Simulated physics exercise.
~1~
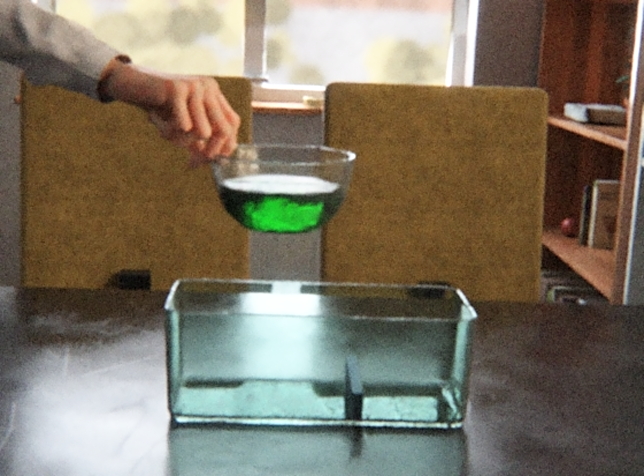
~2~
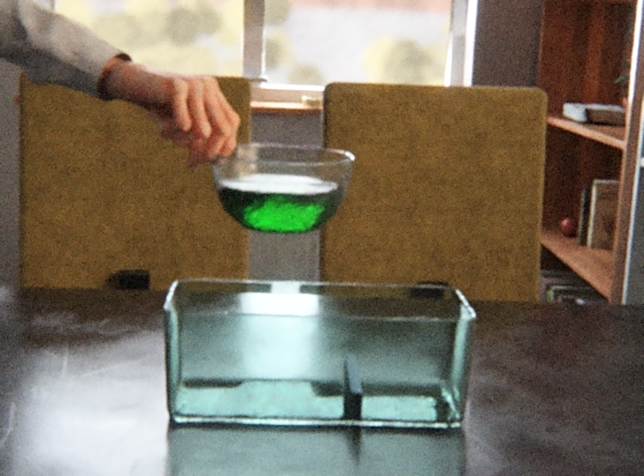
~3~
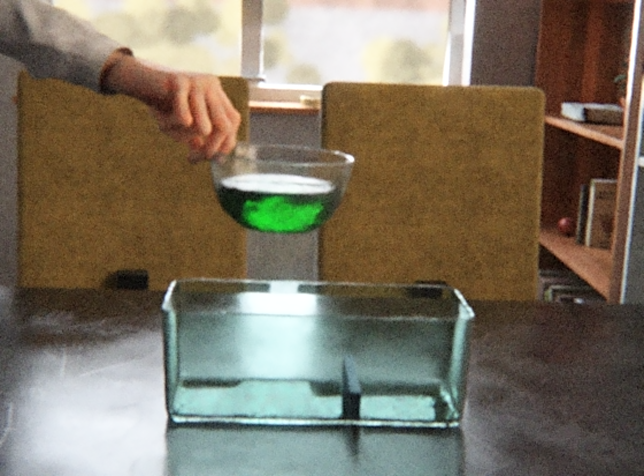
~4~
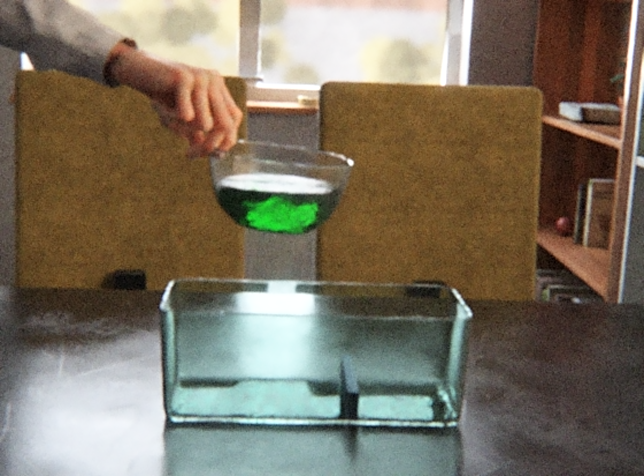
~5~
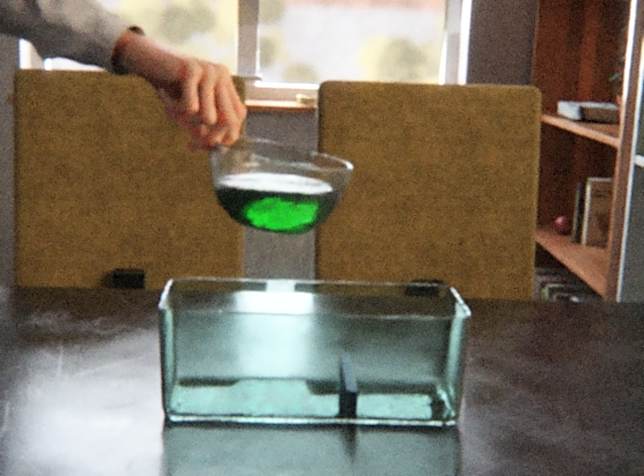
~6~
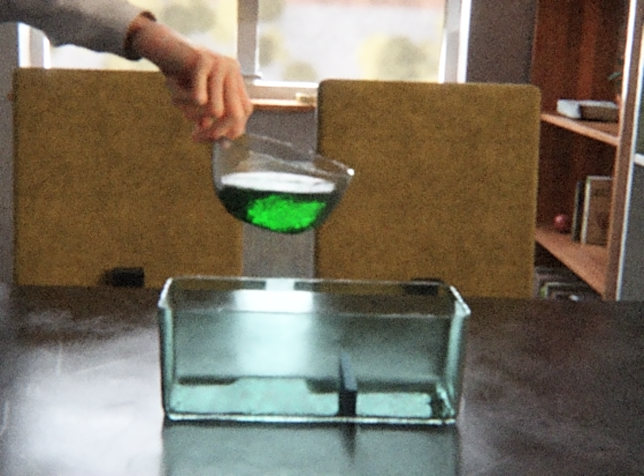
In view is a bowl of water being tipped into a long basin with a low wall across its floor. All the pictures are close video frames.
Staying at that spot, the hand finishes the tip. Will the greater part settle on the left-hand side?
No, it settles on the right-hand side.
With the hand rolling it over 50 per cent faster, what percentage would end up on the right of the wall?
About 60 per cent.
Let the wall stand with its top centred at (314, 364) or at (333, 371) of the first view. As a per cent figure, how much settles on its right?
First try: Roughly 95 per cent; second try: 85 per cent.
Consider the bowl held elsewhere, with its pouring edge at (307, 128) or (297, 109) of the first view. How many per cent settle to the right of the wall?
Roughly 30 % the first time and roughly 20 % the second.
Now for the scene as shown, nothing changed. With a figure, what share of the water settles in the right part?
Close to 70 per cent.
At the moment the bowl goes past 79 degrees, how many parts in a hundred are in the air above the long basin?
Something close to 35 percent of it.
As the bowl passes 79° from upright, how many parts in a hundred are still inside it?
45 per cent, roughly.
A moment on, the tilt is 79° and 47 per cent is still to pour, 0 is left of the wall and 19 right of it.
Next, the tilt is 115° and 0 per cent is still to pour, 23 is left of the wall and 74 right of it.
Then the tilt is 120° and 0 per cent is still to pour, 27 is left of the wall and 72 right of it.
Later the tilt is 120° and 0 per cent is still to pour, 28 is left of the wall and 72 right of it.
In the end 28 per cent lies left of the wall, 72 right of it and 0 outside.
